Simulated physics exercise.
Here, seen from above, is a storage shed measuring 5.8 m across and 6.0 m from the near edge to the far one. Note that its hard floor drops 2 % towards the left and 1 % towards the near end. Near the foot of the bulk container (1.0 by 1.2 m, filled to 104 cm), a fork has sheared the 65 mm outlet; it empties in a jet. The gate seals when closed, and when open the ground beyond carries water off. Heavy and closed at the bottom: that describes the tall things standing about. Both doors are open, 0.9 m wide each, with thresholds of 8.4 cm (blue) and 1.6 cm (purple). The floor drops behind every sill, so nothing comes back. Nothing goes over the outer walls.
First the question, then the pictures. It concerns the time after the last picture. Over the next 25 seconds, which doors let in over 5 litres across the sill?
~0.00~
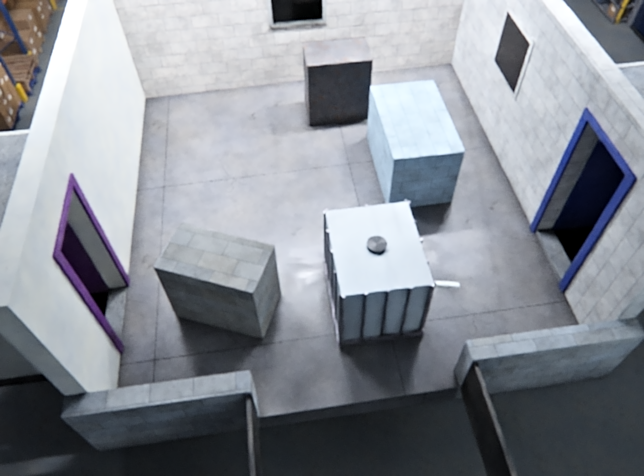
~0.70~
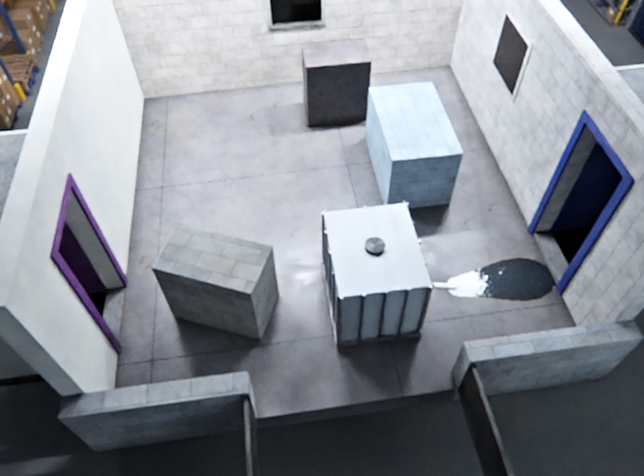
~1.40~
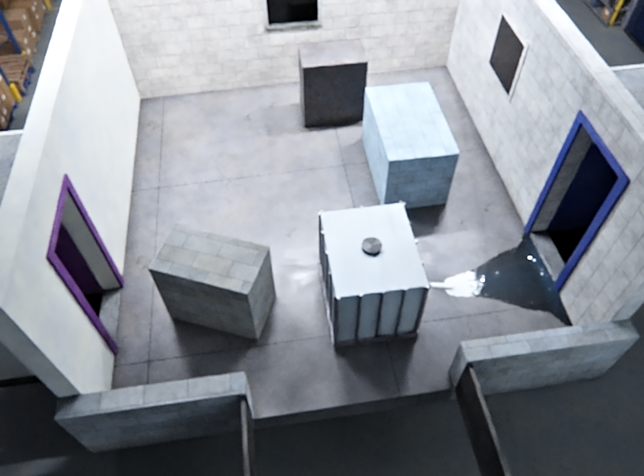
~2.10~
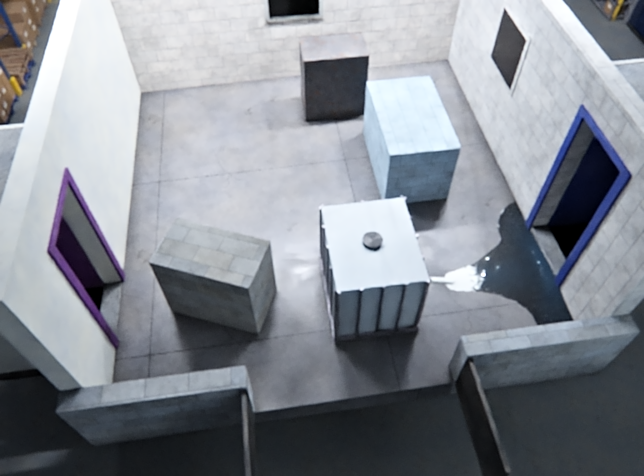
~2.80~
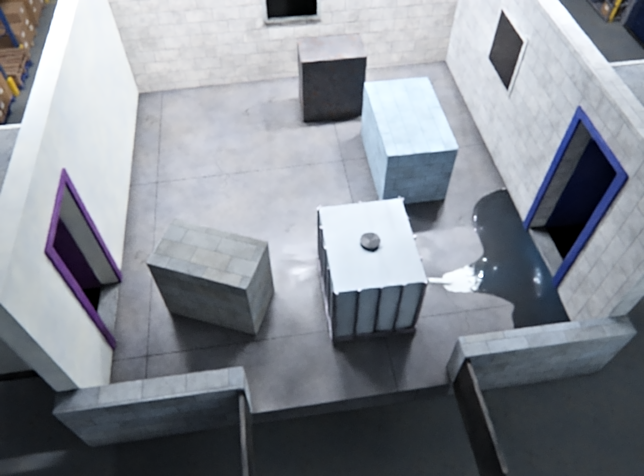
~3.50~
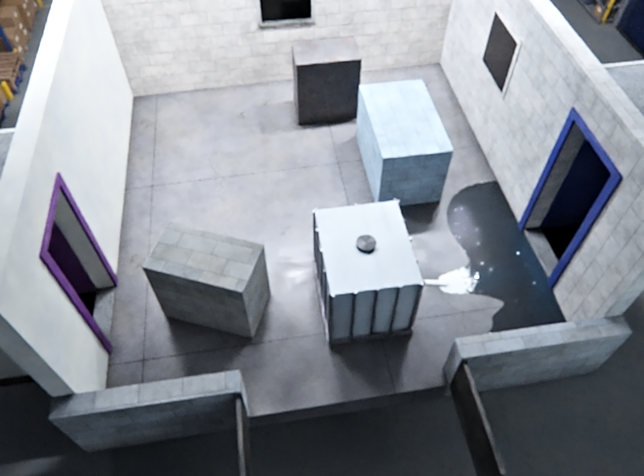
Blue door: No, purple door: No.
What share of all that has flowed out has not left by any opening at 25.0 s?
About 72 per cent remains.
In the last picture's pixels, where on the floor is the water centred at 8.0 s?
Around (466, 274).
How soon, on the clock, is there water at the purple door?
Purple door, 17.5 seconds.
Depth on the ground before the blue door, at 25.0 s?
It comes to some 4.0 cm deep at that spot.
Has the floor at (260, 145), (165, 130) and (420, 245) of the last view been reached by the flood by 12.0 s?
First untouched, next untouched, last waterlogged.
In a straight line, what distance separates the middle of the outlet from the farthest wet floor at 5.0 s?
Call it close to 2.6 m.
After 5.0 s water covers 15 % of the floor and is deepest (7 cm) near (538, 274); blue door 4.5 cm at the sill, 0 L in, purple door not reached.
After 8.0 s water covers 20 % of the floor and is deepest (6 cm) near (538, 274); blue door 4.4 cm at the sill, 0 L in, purple door not reached.
After 12.0 s water covers 30 % of the floor and is deepest (6 cm) near (538, 274); blue door 4.3 cm at the sill, 0 L in, purple door not reached.
After 16.0 s water covers 35 % of the floor and is deepest (6 cm) near (538, 274); blue door 4.2 cm at the sill, 0 L in, purple door not reached.
After 25.0 s water covers 40 % of the floor and is deepest (6 cm) near (538, 274); blue door 4 cm at the sill, 0 L in, purple door 2.1 cm at the sill, 0 L in.
